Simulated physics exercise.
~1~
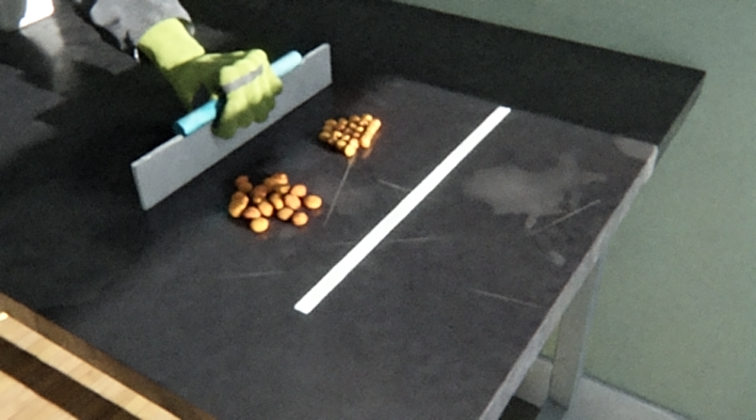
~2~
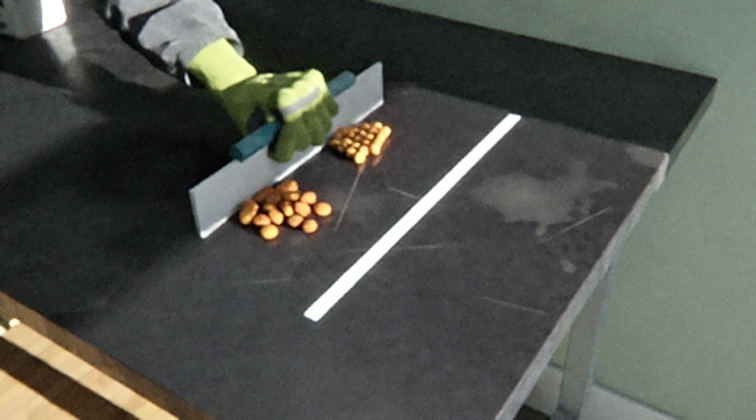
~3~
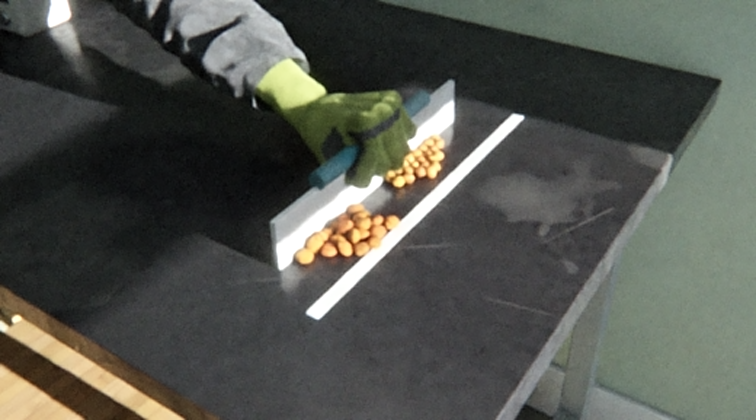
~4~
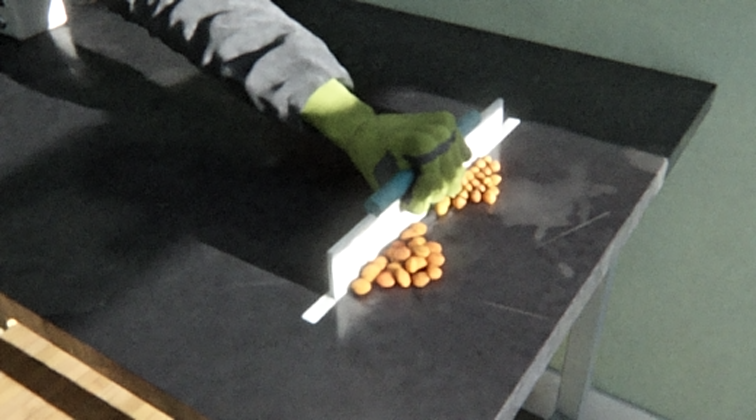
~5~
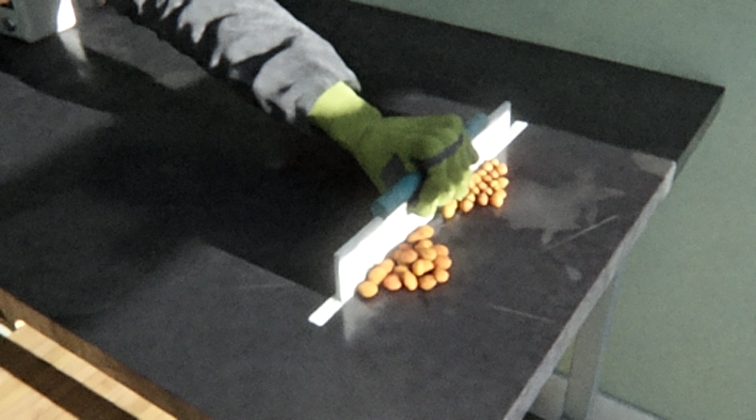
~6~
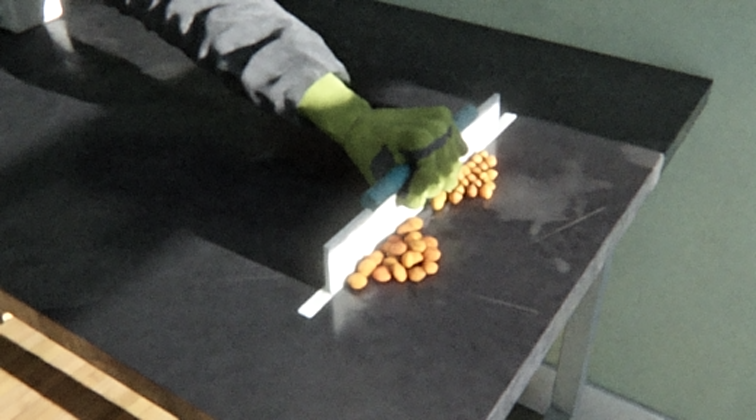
On a dark table, a gloved hand scrapes two orange-brown piles past white tape and stops.
